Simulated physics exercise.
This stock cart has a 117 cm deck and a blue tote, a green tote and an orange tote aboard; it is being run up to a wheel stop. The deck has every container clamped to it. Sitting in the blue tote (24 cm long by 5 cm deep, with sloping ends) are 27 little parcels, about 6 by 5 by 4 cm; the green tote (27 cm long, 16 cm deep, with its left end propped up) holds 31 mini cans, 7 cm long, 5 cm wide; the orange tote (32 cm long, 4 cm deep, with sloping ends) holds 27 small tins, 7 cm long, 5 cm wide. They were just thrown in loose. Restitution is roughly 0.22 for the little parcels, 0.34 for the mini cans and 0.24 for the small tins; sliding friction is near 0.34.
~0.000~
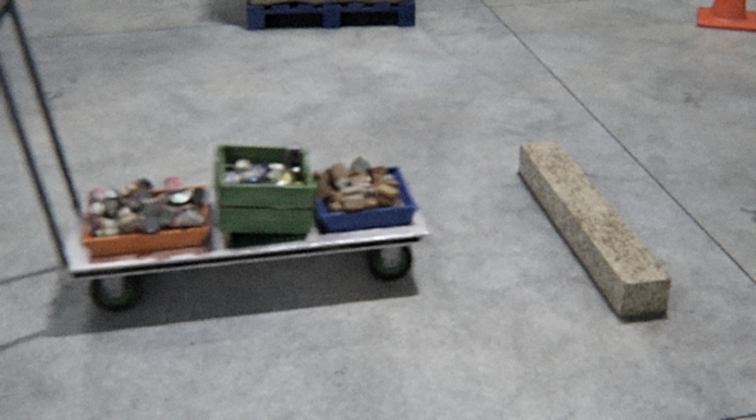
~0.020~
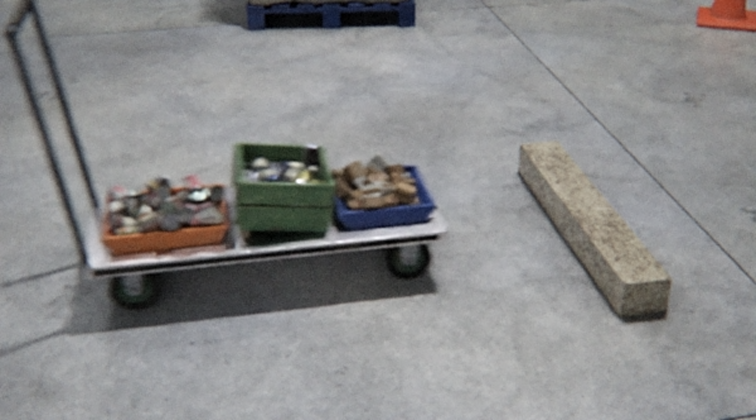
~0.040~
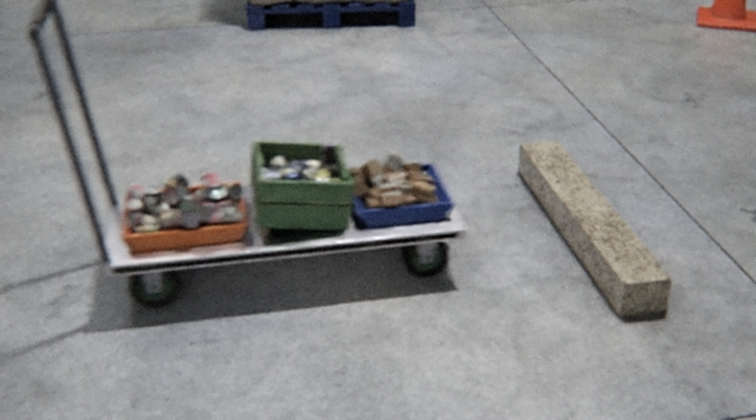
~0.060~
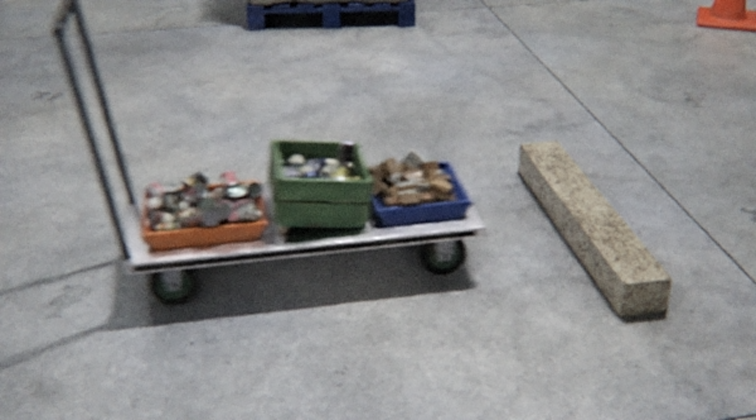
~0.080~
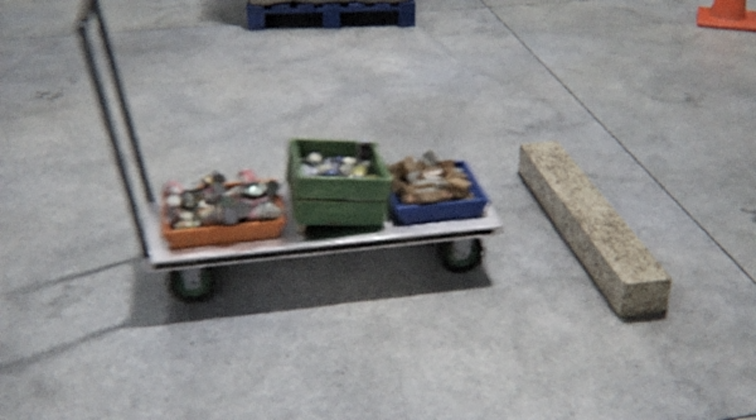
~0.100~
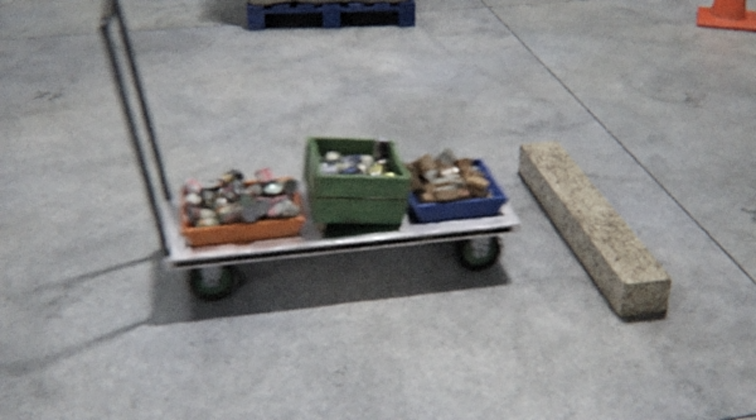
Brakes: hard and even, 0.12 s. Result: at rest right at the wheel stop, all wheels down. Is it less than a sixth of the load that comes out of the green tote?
Retained: Above five sixths.
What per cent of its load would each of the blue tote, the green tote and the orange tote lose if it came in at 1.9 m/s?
Then the blue tote sheds 10 per cent of its load, the green tote 0 per cent, and the orange tote 20 per cent.
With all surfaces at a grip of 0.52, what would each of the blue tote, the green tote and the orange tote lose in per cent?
In that setup blue tote sheds 40 percent, green tote sheds 10 percent, and orange tote sheds 30 percent.
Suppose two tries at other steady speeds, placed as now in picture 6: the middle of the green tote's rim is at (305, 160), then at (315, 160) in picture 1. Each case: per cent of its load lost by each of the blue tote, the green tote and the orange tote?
Per cent lost, first try then second - blue tote: 10, 10; green tote: 10, 0; orange tote: 20, 20.
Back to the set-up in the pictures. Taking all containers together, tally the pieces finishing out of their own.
It comes to some 25 pieces.
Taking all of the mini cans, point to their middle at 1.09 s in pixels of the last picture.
Centre: About (447, 175) px.
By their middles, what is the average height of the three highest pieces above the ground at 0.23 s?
About 40 cm up.
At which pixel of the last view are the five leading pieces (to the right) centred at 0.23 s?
Roughly at (567, 169).
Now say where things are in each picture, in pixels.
In the first picture (we follow the rim corner now nearest the camera), green tote at (225, 184); orange tote at (84, 240); 60 cm still to roll; nothing out yet.
In the second picture, green tote at (245, 182); orange tote at (104, 238); 54 cm still to roll.
In the third picture, green tote at (265, 180); orange tote at (124, 236); 48 cm still to roll.
In the fourth picture, green tote at (285, 178); orange tote at (144, 234); 41 cm still to roll.
In the fifth picture, green tote at (304, 177); orange tote at (164, 232); 35 cm still to roll.
In the sixth picture, green tote at (324, 175); orange tote at (184, 230); 29 cm still to roll; nothing out yet.
After 0.13 s, the brake bites.
After 0.23 s, 1 of 27 out of the blue tote, 0 of 31 out of the green tote and 0 of 27 out of the orange tote.
After 0.35 s, 5 of 27 out of the blue tote, 1 of 31 out of the green tote and 4 of 27 out of the orange tote.
After 0.58 s, 11 of 27 out of the blue tote, 2 of 31 out of the green tote and 9 of 27 out of the orange tote.
Final count (at 1.09 s), 11 of 27 out of the blue tote, 2 of 31 out of the green tote and 11 of 27 out of the orange tote. Asked share, 2 of 31, 6 per cent.
